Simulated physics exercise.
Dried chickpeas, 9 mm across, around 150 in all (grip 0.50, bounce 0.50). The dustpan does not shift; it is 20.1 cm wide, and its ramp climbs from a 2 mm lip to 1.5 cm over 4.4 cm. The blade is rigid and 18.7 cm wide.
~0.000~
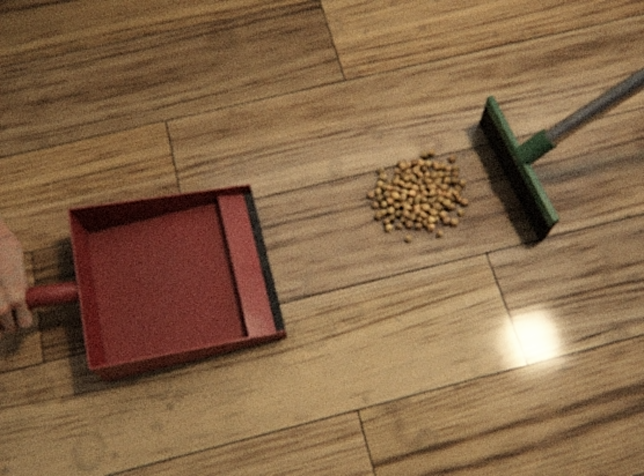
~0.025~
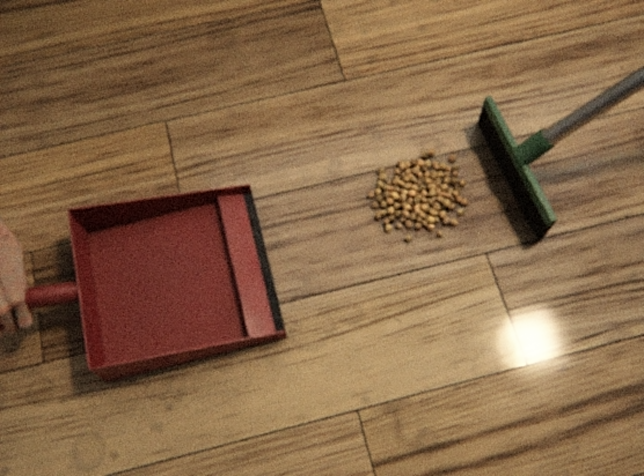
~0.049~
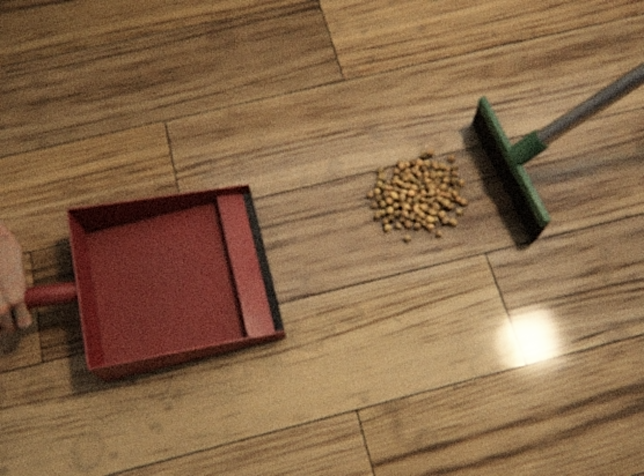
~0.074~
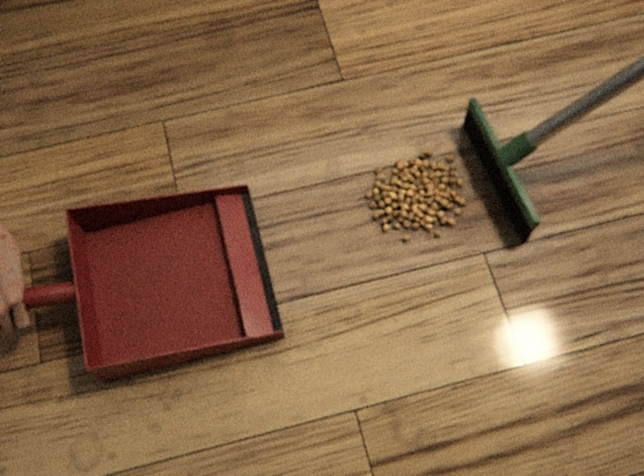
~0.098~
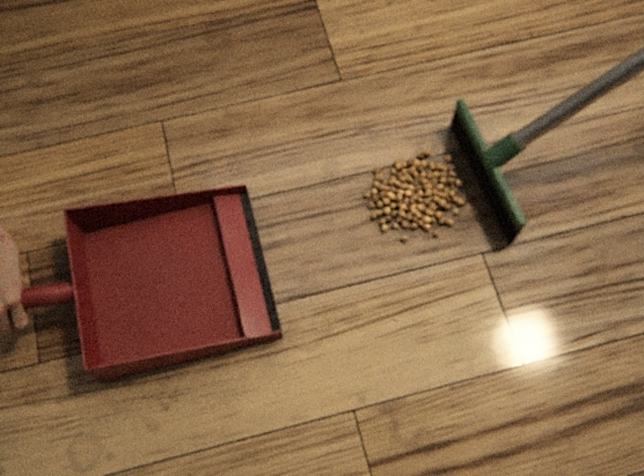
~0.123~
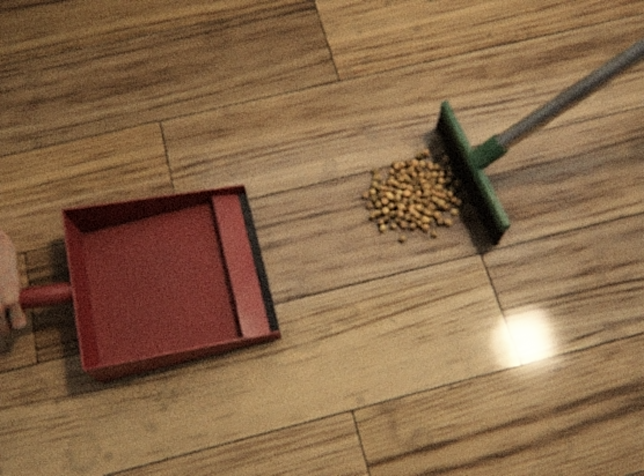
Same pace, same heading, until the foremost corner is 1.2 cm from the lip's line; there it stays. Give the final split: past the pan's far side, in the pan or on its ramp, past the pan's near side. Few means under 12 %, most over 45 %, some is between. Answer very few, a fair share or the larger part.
Far side a fair share, pan a fair share, near side very few.
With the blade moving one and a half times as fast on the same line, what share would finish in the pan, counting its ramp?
Then about 35 per cent.
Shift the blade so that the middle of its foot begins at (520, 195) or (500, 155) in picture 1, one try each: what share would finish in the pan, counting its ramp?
Some 35 and 25 per cent.
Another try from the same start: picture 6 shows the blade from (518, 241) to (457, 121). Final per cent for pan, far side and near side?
Pan 35, far 10, near 5.
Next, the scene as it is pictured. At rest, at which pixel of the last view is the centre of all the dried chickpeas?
Near (249, 227).
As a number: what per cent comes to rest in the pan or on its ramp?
Some 35 per cent.
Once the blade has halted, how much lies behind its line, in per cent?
About 5 per cent.
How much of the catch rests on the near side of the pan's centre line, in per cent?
Some 10 per cent.
After 0.31 s, middle of the blade 15 cm from the lip; 0 % over the lip, far side 15 %, near side 0 %.
After 0.44 s, middle of the blade 6 cm from the lip; 0 % over the lip, far side 20 %, near side 0 %.
After 0.70 s, middle of the blade 2 cm from the lip; 35 % over the lip, far side 20 %, near side 0 %.
At rest (1.5 s), far side 20 %, pan 35 %, near side 0 %, in front of the lip or behind the blade 45 %.
